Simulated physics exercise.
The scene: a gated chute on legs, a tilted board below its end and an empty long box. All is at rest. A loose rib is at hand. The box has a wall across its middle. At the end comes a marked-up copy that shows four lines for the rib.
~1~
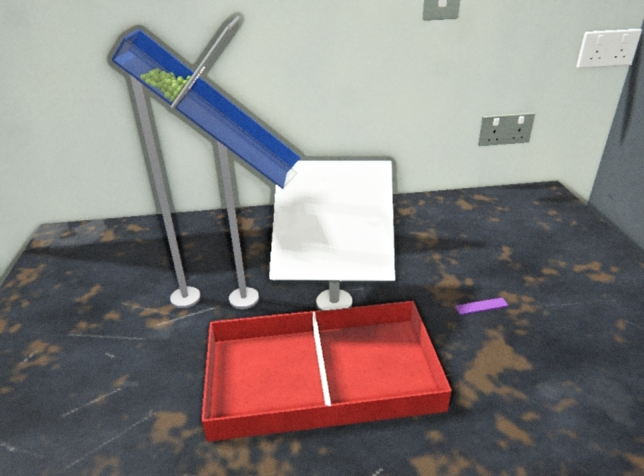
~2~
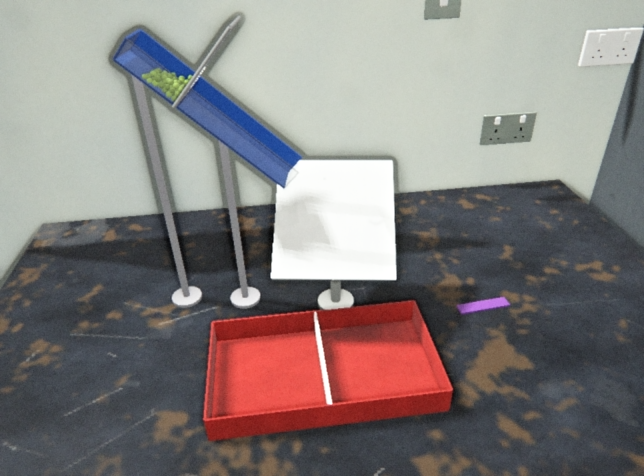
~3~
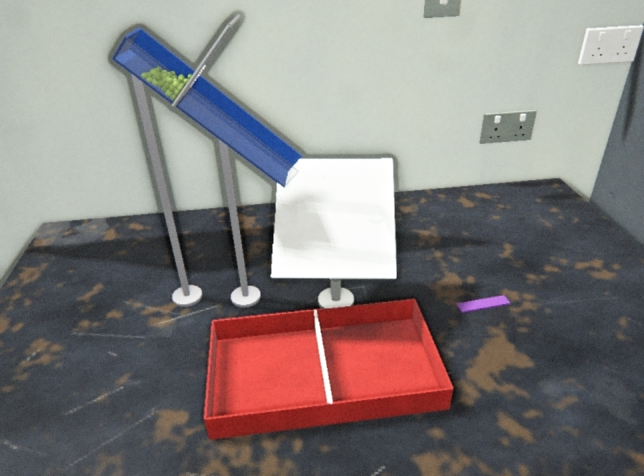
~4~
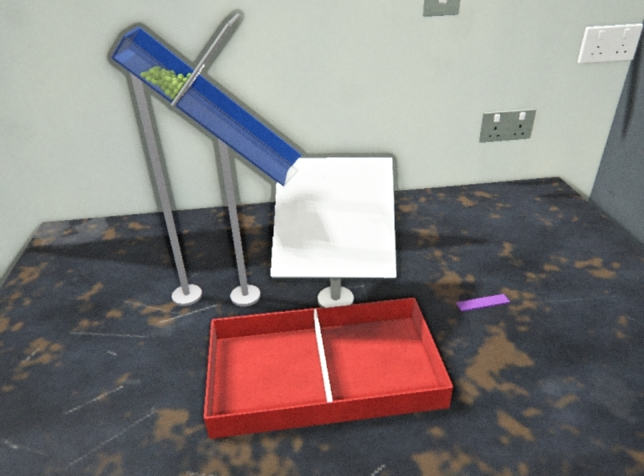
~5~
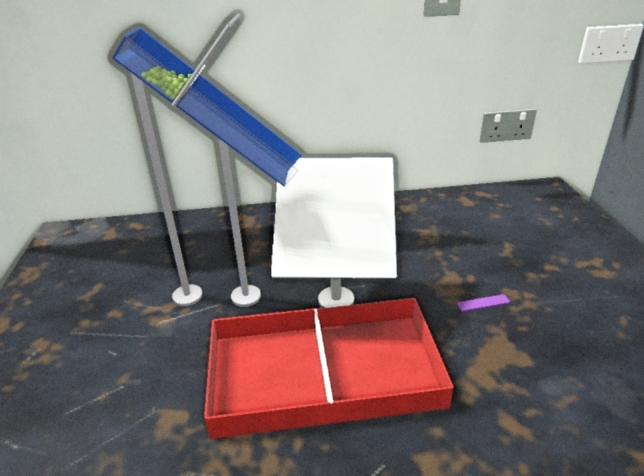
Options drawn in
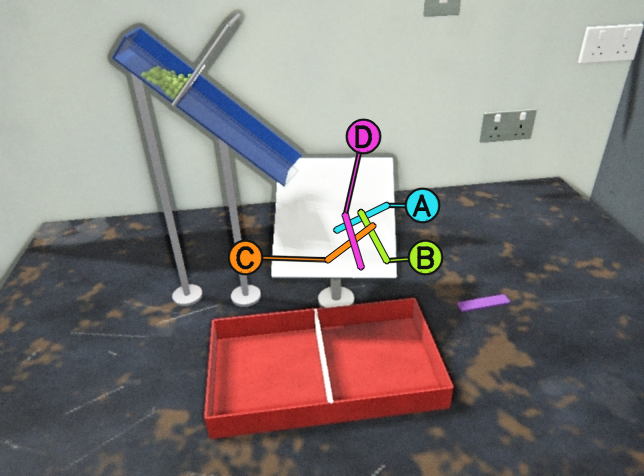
A blue sloping chute on legs held a small heap of green peas behind a closed gate, above a tilted white board and an empty, divided red box, and nothing moved.
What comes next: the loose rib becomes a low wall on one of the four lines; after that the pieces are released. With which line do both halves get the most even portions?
Go for A.
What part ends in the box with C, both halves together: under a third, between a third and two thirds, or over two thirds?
Over two thirds.
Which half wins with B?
More lands on the right.
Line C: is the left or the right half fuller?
More lands on the left.
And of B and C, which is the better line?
That is line C.
On the marked copy, line A from (386, 205) to (336, 230); line B from (360, 212) to (386, 260); line C from (372, 225) to (327, 259); line D from (345, 215) to (361, 266).
With A, of what is caught, about two thirds in the left half, about a third in the right.
With B, of what is caught, none in the left half, all in the right.
With C, of what is caught, most in the left half, a small part in the right.
With D, of what is caught, a small part in the left half, nearly all in the right.
